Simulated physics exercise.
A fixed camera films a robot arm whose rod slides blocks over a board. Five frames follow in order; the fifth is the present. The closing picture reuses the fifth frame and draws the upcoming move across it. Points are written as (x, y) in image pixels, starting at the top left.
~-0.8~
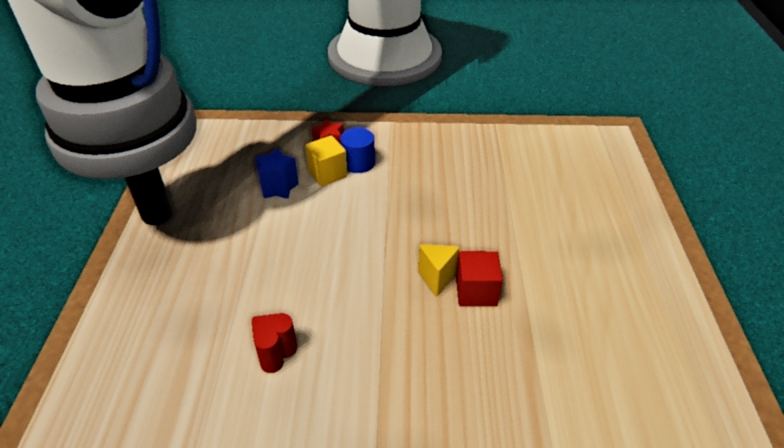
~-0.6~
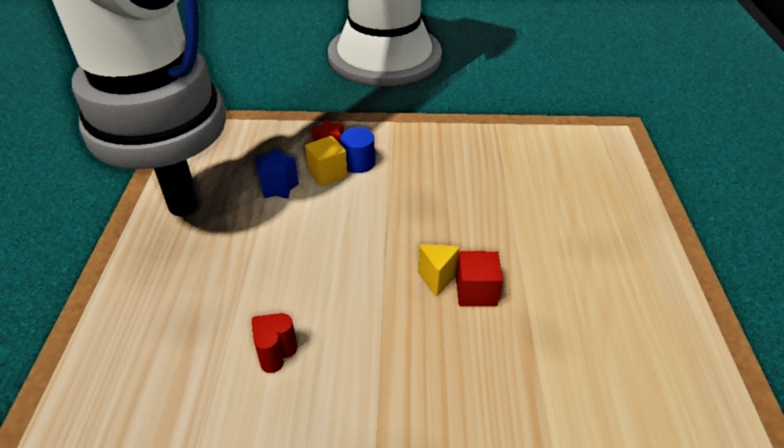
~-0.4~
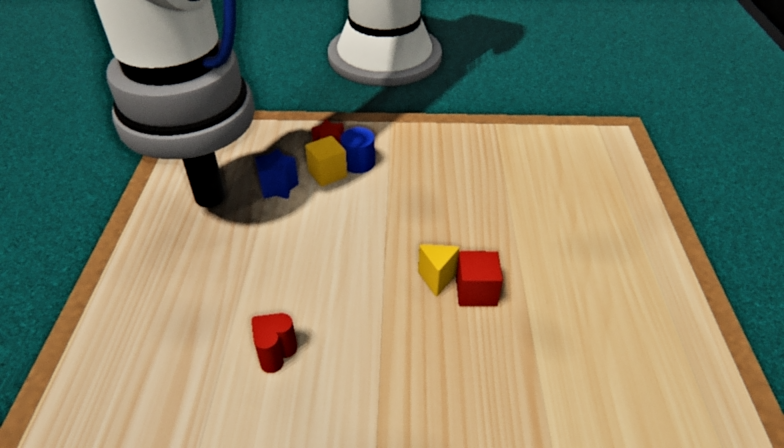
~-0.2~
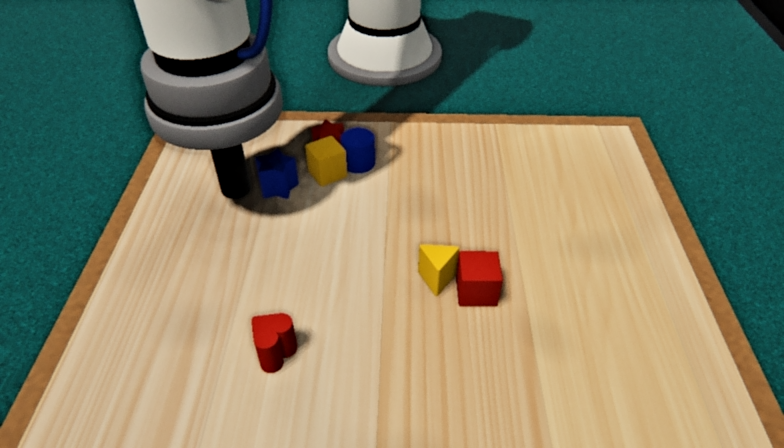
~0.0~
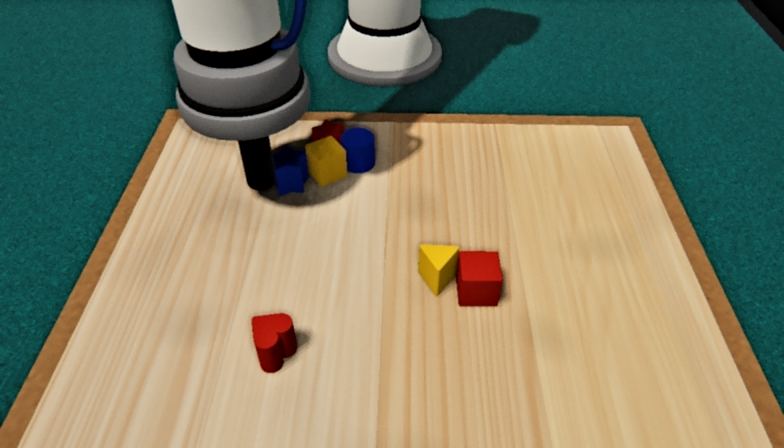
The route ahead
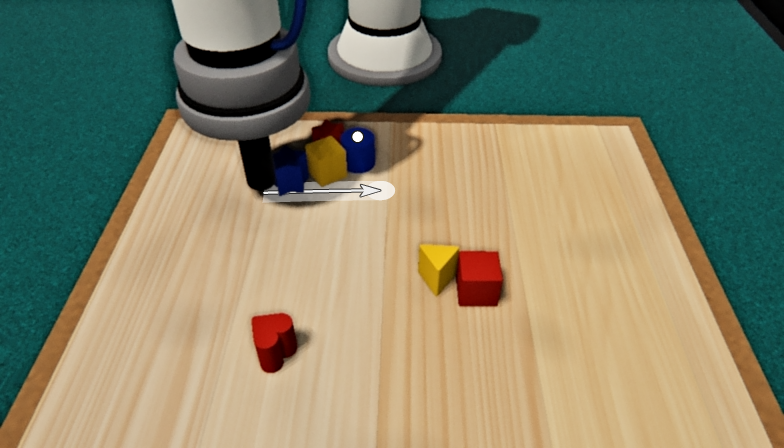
On a wooden board over a green surface, a robot arm moved its black rod rightward and slightly away, then nudged a blue block a little toward the yellow one, while the other blocks stayed put.
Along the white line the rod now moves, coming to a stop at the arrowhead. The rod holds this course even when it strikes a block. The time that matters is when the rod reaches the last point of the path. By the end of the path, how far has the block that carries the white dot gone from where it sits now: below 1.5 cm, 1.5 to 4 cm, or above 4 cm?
It is going to finish beyond 4 cm from where it is now.
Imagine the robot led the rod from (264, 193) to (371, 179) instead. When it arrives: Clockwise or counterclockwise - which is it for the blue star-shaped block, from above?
Seen from above, counterclockwise.
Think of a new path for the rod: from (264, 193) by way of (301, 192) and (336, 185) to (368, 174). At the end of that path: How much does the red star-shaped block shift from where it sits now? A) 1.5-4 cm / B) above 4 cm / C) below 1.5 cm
The answer is A.
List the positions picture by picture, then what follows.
Lower end of the rod (158, 216), tops of blocks, blue star-shaped block (274, 161), yellow square (325, 147), red star-shaped block (328, 128), blue circular block (358, 137), in the first frame.
Rod (185, 208), blocks as before, in the second frame.
Rod (211, 199), blocks as before, in the third frame.
Rod (237, 191), blocks as before, in the fourth frame.
Rod (262, 183), blue star-shaped block (286, 157), yellow square (325, 147), red star-shaped block (328, 128), blue circular block (358, 137), in the fifth frame.
The drawn path runs from (264, 193) to (381, 190); the dot is on the blue circular block.
What follows on the original path. One third of the way, rod (302, 181); blue star-shaped block (317, 149), turned 30° anticlockwise; yellow square (346, 139), turned 15° clockwise; red star-shaped block (333, 123), turned 25° anticlockwise; blue circular block (377, 132).
Two thirds of the way, rod (341, 181); blue star-shaped block (343, 146), turned 60° anticlockwise; yellow square (360, 130), turned 15° anticlockwise; red star-shaped block (334, 121), turned 35° anticlockwise; blue circular block (394, 123).
At the end, rod (380, 180); blue star-shaped block (350, 148), turned 85° anticlockwise; yellow square (361, 127), turned 20° anticlockwise; red star-shaped block (334, 121), turned 40° anticlockwise; blue circular block (396, 121).
